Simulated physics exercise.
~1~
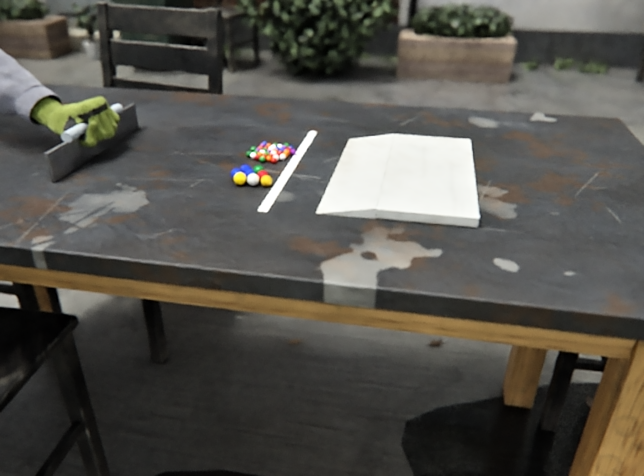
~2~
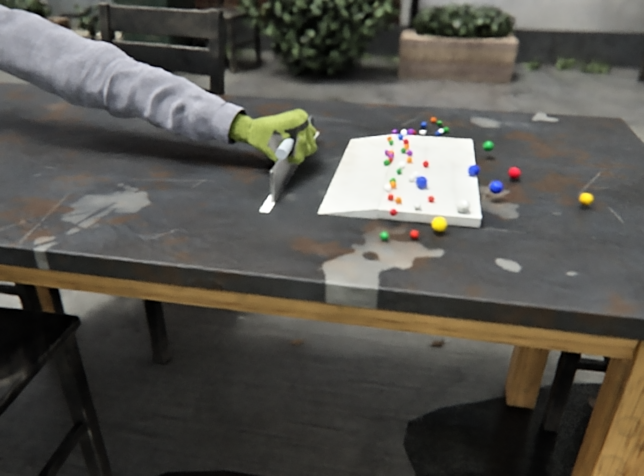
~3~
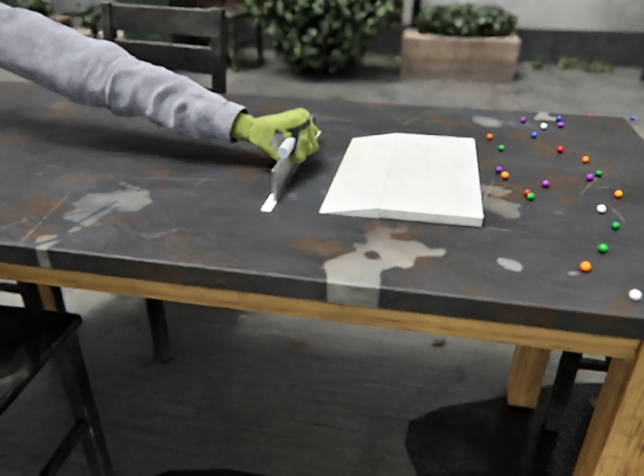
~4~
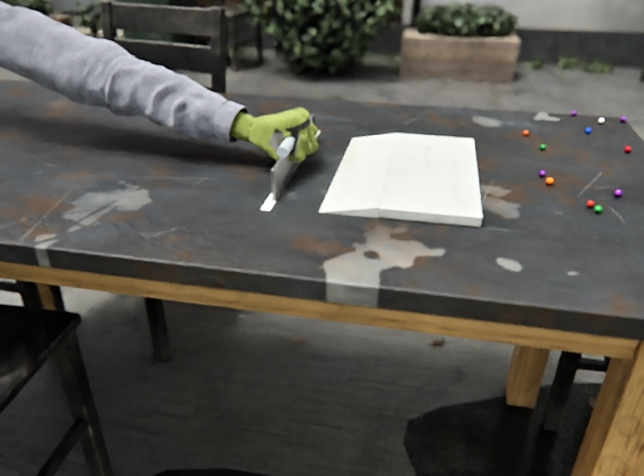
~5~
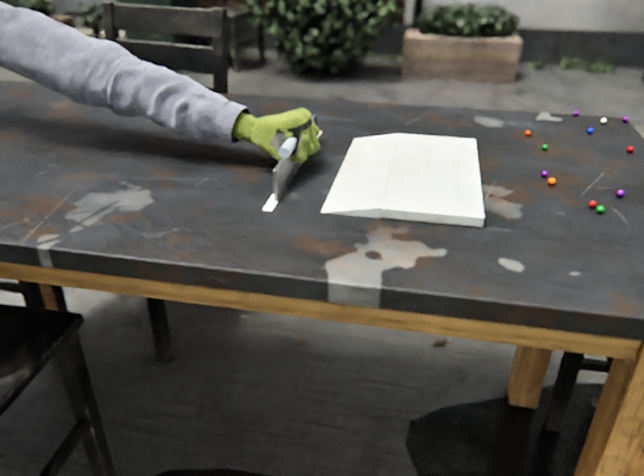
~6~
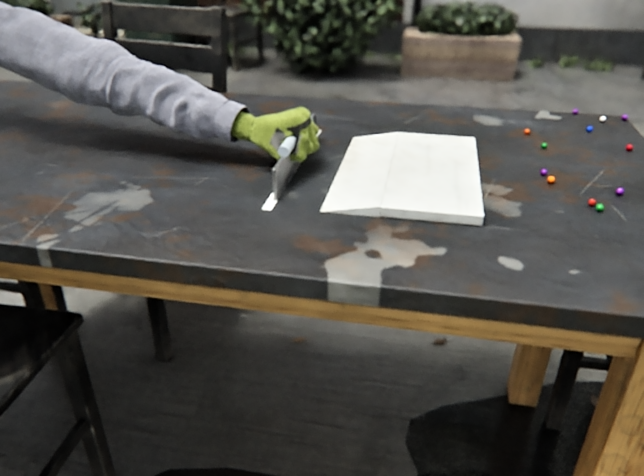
A dark, worn table with a wooden frame stands on a patio before potted shrubs, seen from slightly above by a gently swaying camera. At the left, a green-gloved hand in a grey sleeve holds a scraper, with two small heaps of colourful balls, a white tape strip and a low white ramp and slab to its right. The hand sweeps the scraper rightward and stops at the tape. The balls scatter up across the ramp and slab, then spill beyond it. Finally, several small ones rest at the table's far right, leaving the slab bare.
